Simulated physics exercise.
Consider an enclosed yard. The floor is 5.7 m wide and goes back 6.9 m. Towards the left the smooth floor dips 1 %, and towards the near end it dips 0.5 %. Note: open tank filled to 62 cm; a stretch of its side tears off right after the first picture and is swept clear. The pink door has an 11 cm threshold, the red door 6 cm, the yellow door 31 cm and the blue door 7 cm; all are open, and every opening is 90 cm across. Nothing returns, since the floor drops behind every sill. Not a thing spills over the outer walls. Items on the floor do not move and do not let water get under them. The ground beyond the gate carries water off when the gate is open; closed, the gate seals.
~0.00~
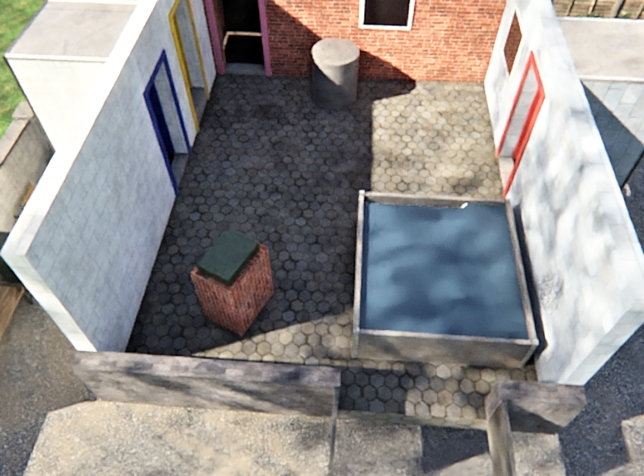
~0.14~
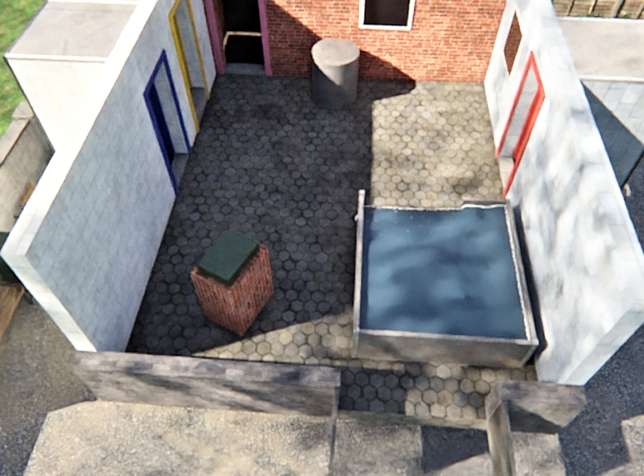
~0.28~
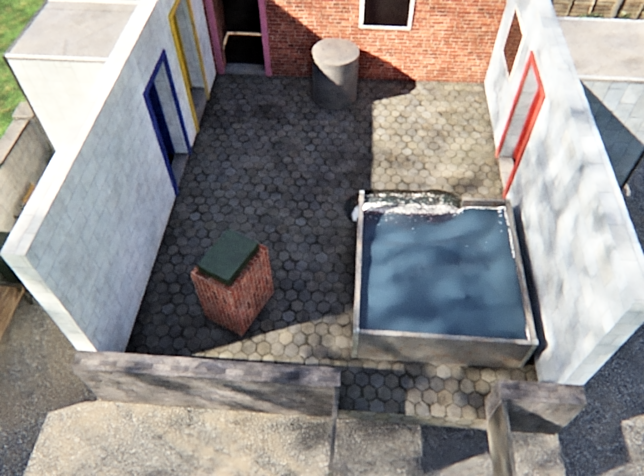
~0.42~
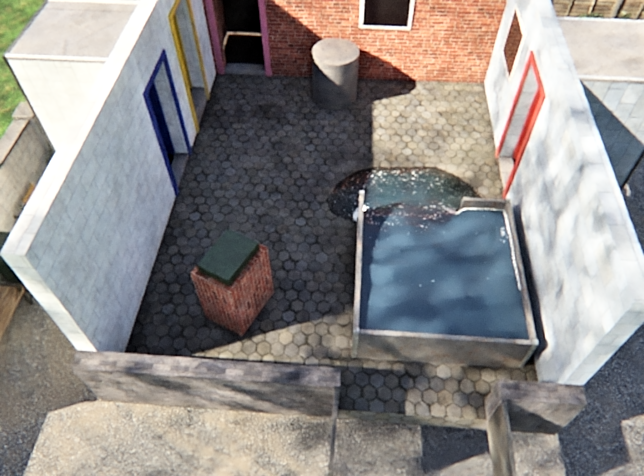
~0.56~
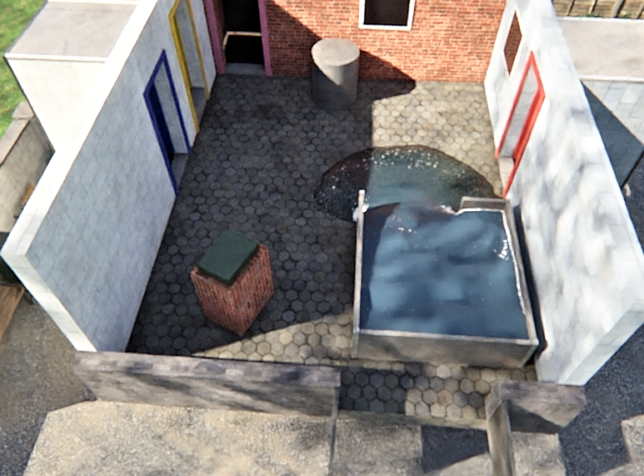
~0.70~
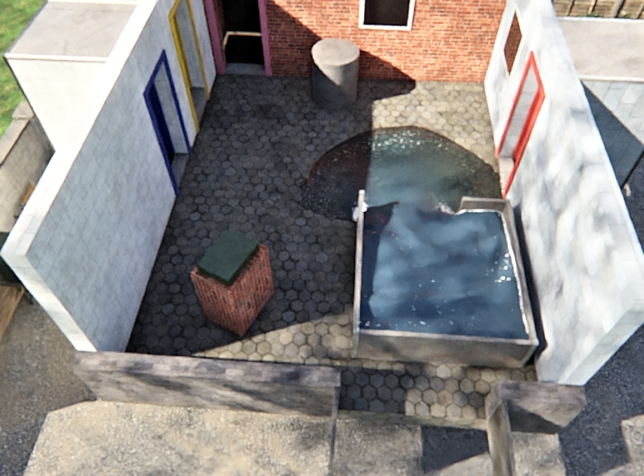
In a walled yard paved with hexagonal stones, an open tank of still water stands near the right wall. Its far side gives way and water pours out behind it, spreading in a widening, rounded sheet across the paving towards the brick wall, while the tank's surface ripples.
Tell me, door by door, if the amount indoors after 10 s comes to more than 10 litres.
Door by door: The pink door lets in more than 10 litres; the red door lets in more than 10 litres; the yellow door lets in no more than 10 litres; the blue door lets in more than 10 litres.
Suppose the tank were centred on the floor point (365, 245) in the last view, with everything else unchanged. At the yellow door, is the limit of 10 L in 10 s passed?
Yellow: Within limit.
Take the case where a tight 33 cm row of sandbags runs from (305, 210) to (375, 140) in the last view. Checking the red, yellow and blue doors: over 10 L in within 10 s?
Note - red: Limit exceeded; yellow: Limit held; blue: Limit exceeded.
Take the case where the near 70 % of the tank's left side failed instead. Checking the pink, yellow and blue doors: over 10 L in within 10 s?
Result: Pink limit passed, yellow limit not passed, blue limit passed.
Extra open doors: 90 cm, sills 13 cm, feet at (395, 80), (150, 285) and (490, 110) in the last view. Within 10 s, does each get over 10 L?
In sequence the answers are more than that, less than that and more than that.
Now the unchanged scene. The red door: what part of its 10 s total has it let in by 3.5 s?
Share by then: ~ 0 %.
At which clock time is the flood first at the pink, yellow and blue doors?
Pink: 2.2 s; yellow: 2.6 s; blue: 3.0 s.
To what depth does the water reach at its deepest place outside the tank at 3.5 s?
It tops out at some 30 cm.
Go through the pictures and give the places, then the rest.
Still water, 62 cm deep, in the open tank at (438, 263), in the first picture.
Water pours out on the open tank's far side and has run 0.8 m, to a hidden place; typically 9 cm deep outside, 62 cm at the open tank's back, in the second picture.
The front is at (352, 203), 1.0 m from the gap on the open tank's far side; 1.2 m2 of floor is under water; 62 cm left at the back of the open tank, in the third picture.
The front is at (357, 175), 1.4 m from the gap on the open tank's far side; 2.6 m2 of floor is under water; 62 cm left at the back of the open tank, in the fourth picture.
The front is at (423, 148), 1.9 m from the gap on the open tank's far side; 4.2 m2 of floor is under water; 62 cm left at the back of the open tank, in the fifth picture.
The front is at (415, 129), 2.4 m from the gap on the open tank's far side; 5.8 m2 of floor is under water; 61 cm left at the back of the open tank, in the sixth picture.
After 1.4 s water covers 40 % of the floor and is deepest (33 cm) near (373, 217); pink door not reached, red door 6 cm at the sill, 0 L in, yellow door not reached, blue door not reached.
After 2.2 s water covers 50 % of the floor and is deepest (34 cm) near (462, 83); pink door not reached, red door 3 cm at the sill, 1 L in, yellow door not reached, blue door not reached.
After 3.5 s water covers 55 % of the floor and is deepest (30 cm) near (216, 75); pink door 23 cm at the sill, 21 L in, red door 4 cm at the sill, 1 L in, yellow door 19 cm at the sill, 0 L in, blue door 3 cm at the sill, 0 L in.
After 6.0 s water covers 75 % of the floor and is deepest (20 cm) near (198, 131); pink door 13 cm at the sill, 79 L in, red door 13 cm at the sill, 27 L in, yellow door 18 cm at the sill, 0 L in, blue door 10 cm at the sill, 1 L in.
After 10.0 s water covers 95 % of the floor and is deepest (18 cm) near (122, 364); pink door 13 cm at the sill, 100 L in, red door 7 cm at the sill, 57 L in, yellow door 13 cm at the sill, 0 L in, blue door 14 cm at the sill, 87 L in.
